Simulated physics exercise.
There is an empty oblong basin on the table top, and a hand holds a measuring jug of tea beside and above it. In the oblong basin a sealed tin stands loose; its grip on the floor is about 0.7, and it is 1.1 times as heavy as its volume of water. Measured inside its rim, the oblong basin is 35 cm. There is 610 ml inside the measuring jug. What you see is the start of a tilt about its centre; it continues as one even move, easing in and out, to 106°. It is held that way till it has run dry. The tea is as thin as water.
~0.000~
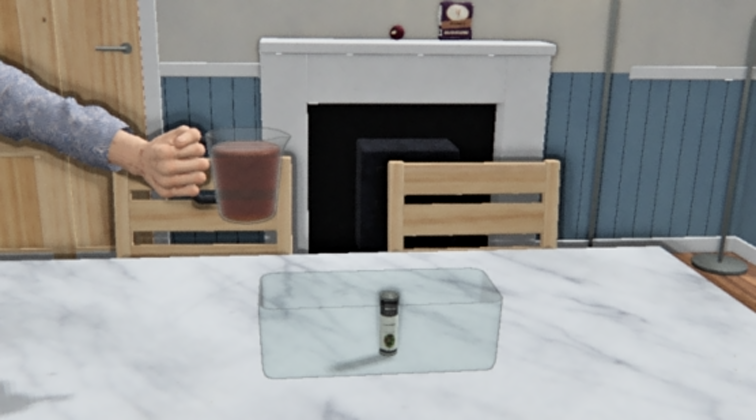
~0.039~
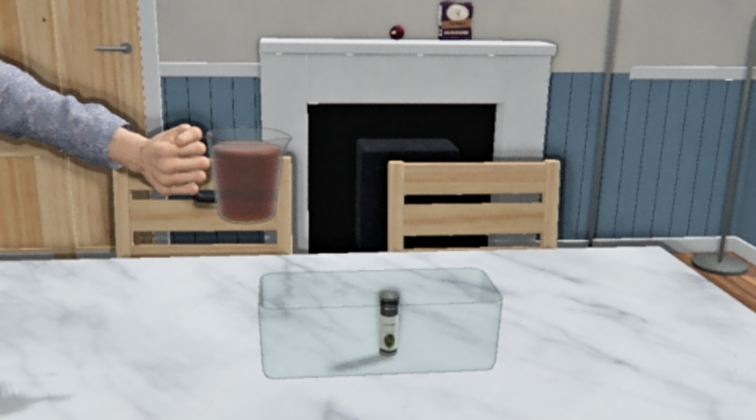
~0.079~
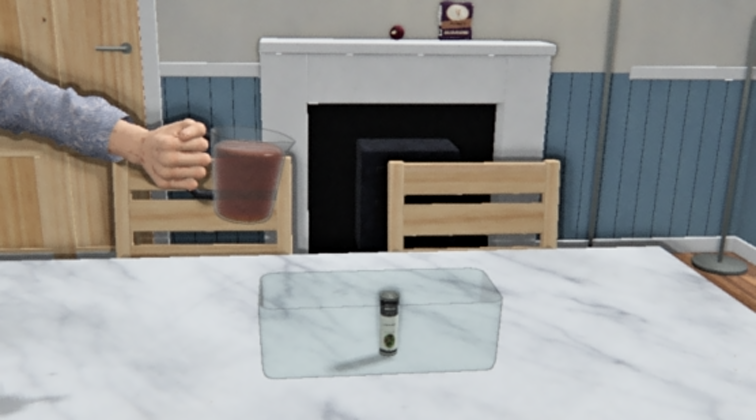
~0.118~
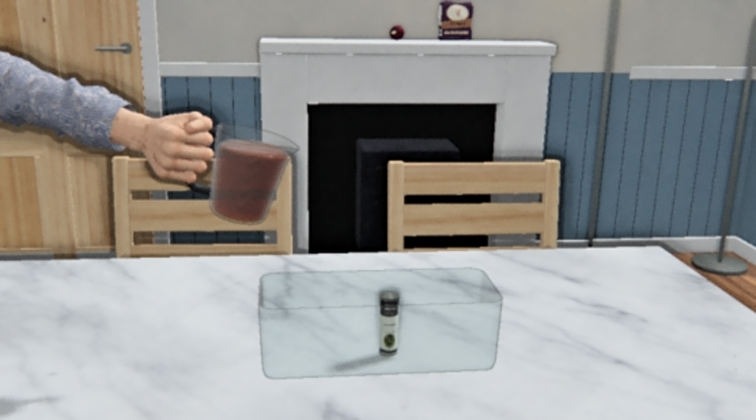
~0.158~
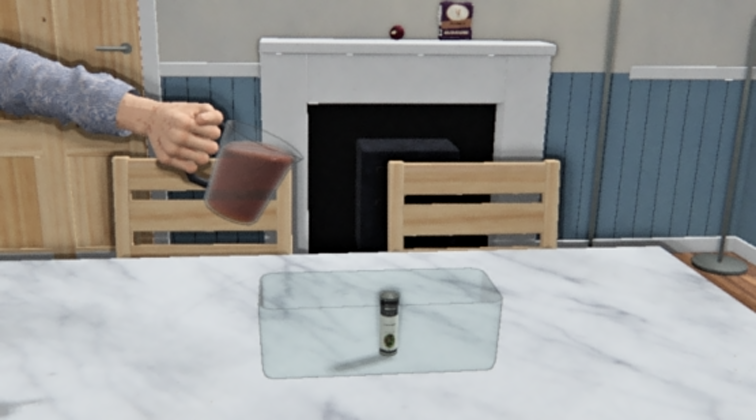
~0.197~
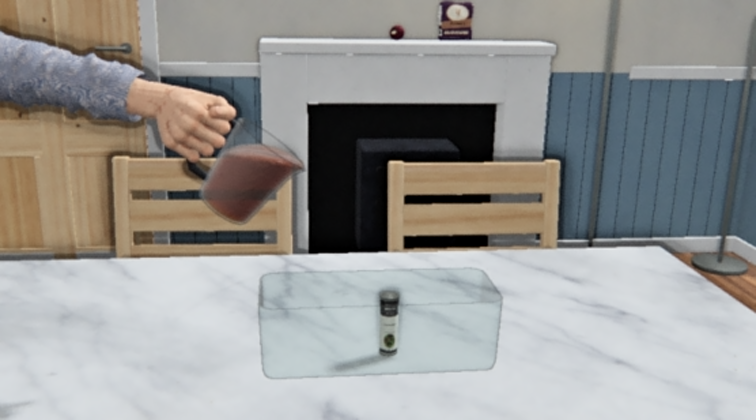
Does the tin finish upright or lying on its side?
It finishes upright.
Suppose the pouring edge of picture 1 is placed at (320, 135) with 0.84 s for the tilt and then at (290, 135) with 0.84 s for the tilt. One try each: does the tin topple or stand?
The tin overturns the first time and stays vertical the second time.
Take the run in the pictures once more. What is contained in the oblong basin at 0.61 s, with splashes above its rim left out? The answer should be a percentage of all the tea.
Close to 68 in a hundred.
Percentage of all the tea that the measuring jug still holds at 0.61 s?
Around 10 percent of it.
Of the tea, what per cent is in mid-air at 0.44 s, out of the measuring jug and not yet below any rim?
40 %.
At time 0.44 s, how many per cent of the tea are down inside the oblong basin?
Near 14 in a hundred.
By 0.44 s the tilt is 103° and 47 per cent is still to pour; the tin stands where it began.
By 0.61 s the tilt is 106° and 10 per cent is still to pour; the tin stands where it began.
By 0.79 s the tilt is 106° and 1 per cent is still to pour; the tin stands where it began.
By 0.99 s the tilt is 106° and 0 per cent is still to pour; the tin stands where it began.
At rest the tin stands where it began.
